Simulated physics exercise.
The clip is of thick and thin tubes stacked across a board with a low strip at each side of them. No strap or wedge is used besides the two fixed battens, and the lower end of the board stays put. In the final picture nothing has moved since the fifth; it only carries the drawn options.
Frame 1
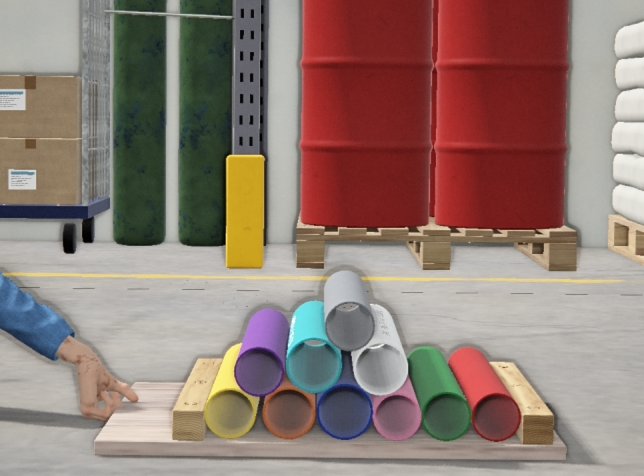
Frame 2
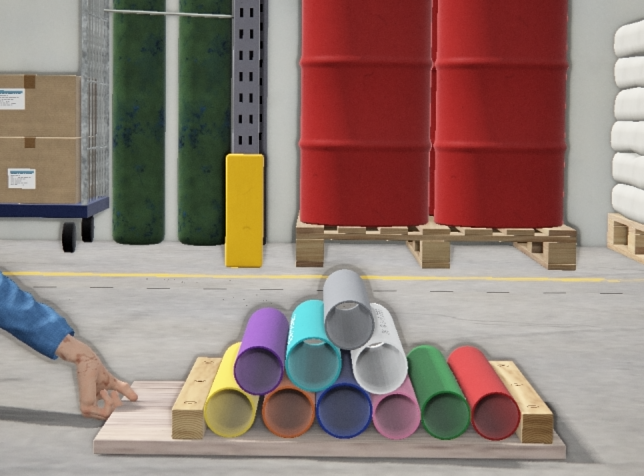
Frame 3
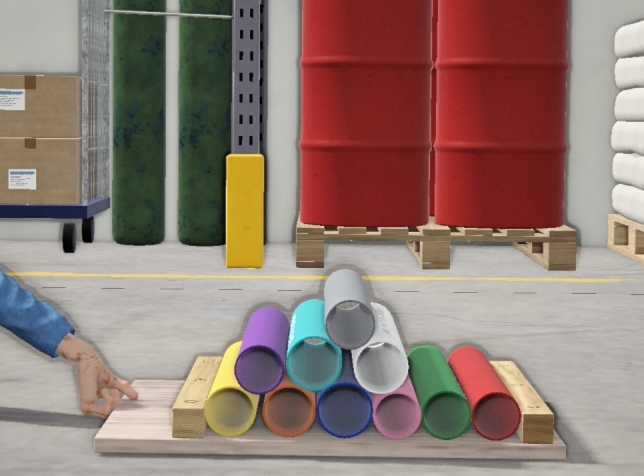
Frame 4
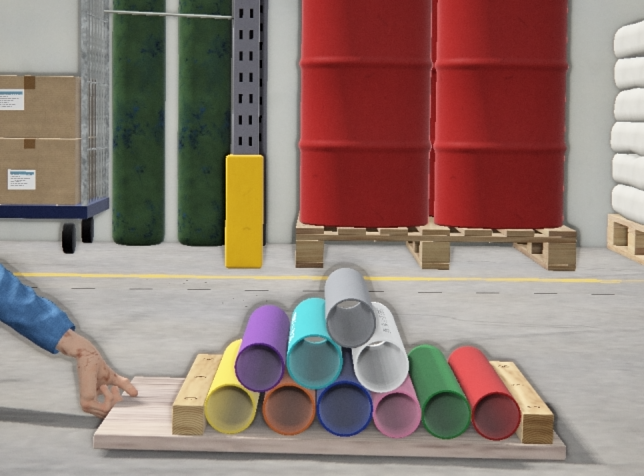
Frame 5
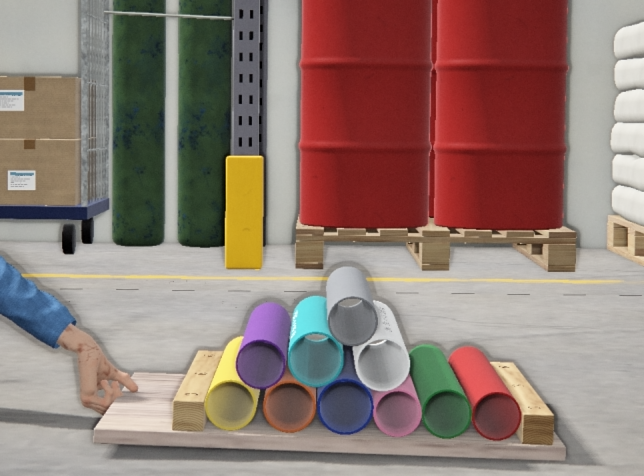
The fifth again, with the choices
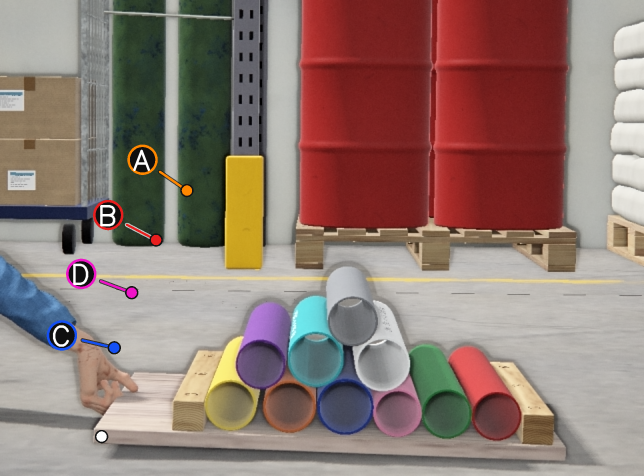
A hand in a blue sleeve at the left end of a pale board lifts that end very slightly, and the stacked coloured tubes shift only a touch with it. The grey tube stays on top, above purple, cyan and white ones and a bottom row between two wooden strips.
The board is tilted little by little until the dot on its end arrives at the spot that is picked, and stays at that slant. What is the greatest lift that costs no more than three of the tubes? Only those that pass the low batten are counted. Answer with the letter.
The last mark within the limit is B.
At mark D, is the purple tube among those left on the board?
Yes, with D.
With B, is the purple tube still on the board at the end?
The purple tube: Yes.
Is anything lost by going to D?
At D: Yes.
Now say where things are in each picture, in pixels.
The first picture shows yellow tube (230, 413); orange tube (289, 413); blue tube (345, 411).
The second picture shows blue tube (344, 410); pink tube (397, 415).
The third picture shows board (329, 402); yellow tube (230, 411); purple tube (259, 369); white tube (381, 367).
The fourth picture shows board (329, 401); yellow tube (230, 408); orange tube (289, 409).
The fifth picture shows board (329, 399); yellow tube (231, 405); orange tube (290, 406).
On the marked copy, A at (187, 190); B at (156, 240); C at (114, 348); D at (132, 293); the white dot at (102, 437).
With B. Early on, board at 16°.
Further on, board at 27°.
At the end, board at 27°, two over the low batten (white, grey).
As for the rest, A four over the low batten (white, purple, turquoise, grey); C none over the low batten; D two over the low batten (white, grey).
